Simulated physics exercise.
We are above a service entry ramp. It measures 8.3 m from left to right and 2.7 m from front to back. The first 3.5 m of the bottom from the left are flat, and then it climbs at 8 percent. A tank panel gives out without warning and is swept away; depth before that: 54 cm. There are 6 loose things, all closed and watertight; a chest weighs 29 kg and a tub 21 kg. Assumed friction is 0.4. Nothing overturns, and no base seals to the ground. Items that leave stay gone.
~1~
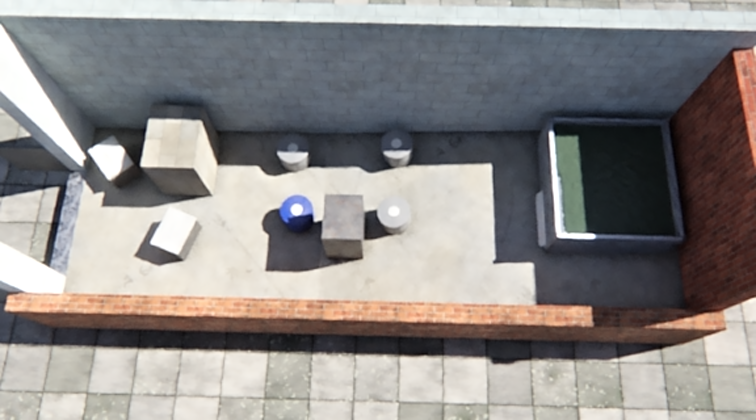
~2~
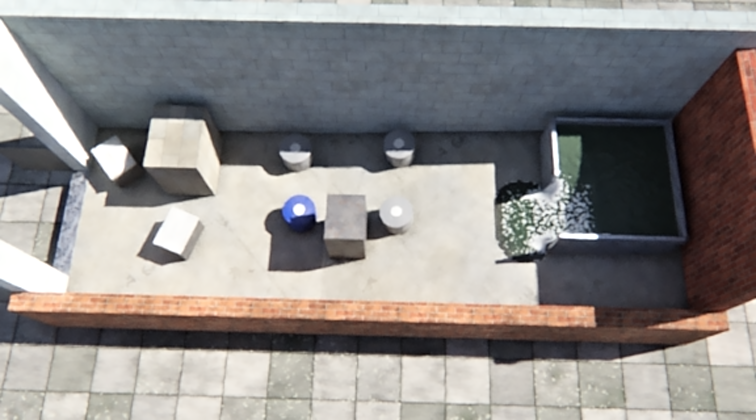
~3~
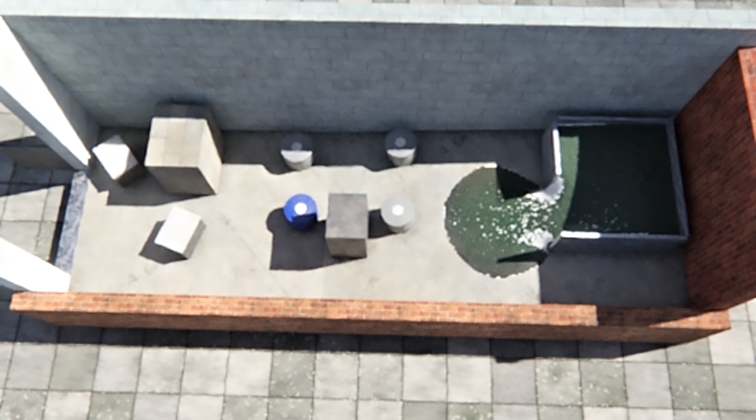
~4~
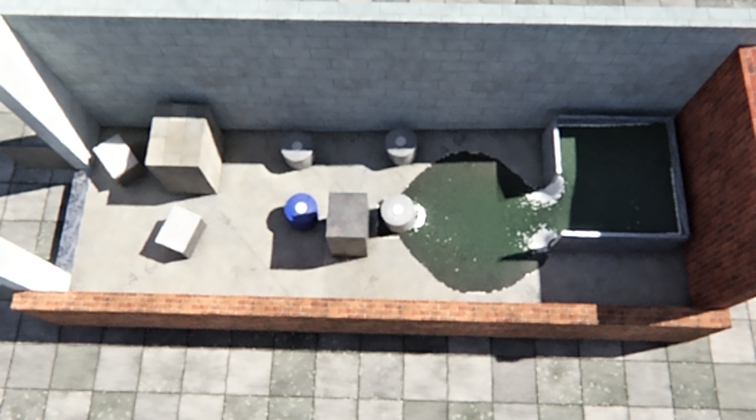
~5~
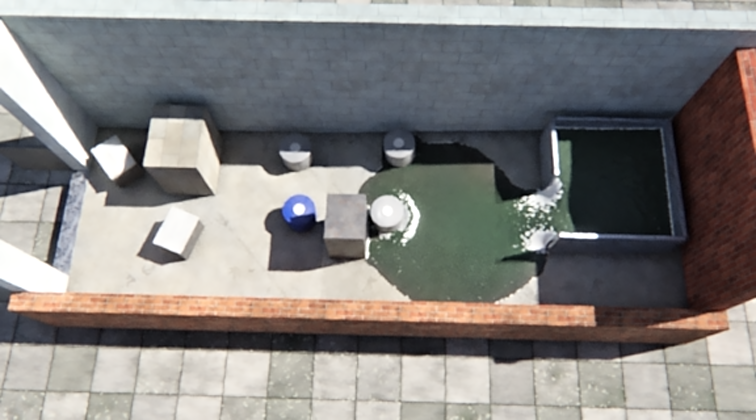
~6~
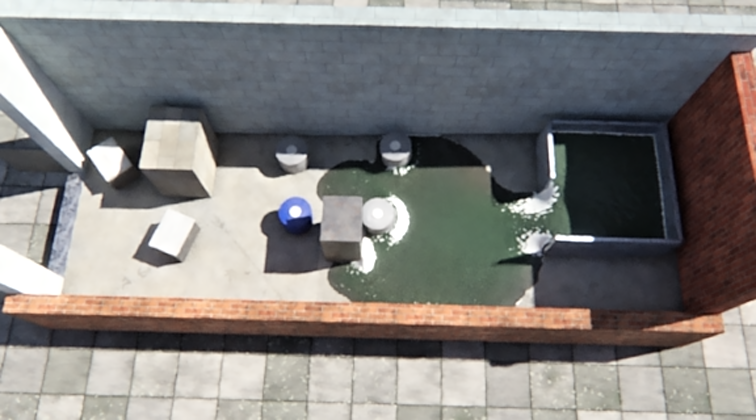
The clip opens on a walled concrete space seen from above, with scattered blocks and tubs and a tank of dark green water at right. Water bursts through the tank's left side and spreads leftward across the floor, foaming around a pale round tub, which shifts slightly left, while the blue tub stays put.
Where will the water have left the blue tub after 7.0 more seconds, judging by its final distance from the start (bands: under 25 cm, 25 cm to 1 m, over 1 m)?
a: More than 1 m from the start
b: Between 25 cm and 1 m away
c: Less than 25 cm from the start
c.
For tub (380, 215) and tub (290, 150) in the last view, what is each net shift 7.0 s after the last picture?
First: 250 cm. Second: 250 cm.
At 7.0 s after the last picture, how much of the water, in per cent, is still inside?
Remaining: Approx. 70 per cent.
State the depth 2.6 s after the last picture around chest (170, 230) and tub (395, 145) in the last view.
About 6 and 11 cm.
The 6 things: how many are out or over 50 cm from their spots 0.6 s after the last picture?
I count 0.
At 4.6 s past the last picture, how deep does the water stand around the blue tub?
Close to 6 centimetres.
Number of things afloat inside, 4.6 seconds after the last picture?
1 of them.
Then, 0.6 s after the last picture the blue tub is near (295, 212), 0.0 m from its start, aground; 0 of 6 are out; 0 afloat.
Then, 2.6 s after the last picture the blue tub is near (295, 212), 0.0 m from its start, aground; 0 of 6 are out; 2 afloat.
Then, 4.6 s after the last picture the blue tub is near (295, 212), 0.0 m from its start, aground; 0 of 6 are out; 1 afloat.
Then, 7.0 s after the last picture the blue tub is near (295, 212), 0.0 m from its start, aground; 0 of 6 are out; 0 afloat.
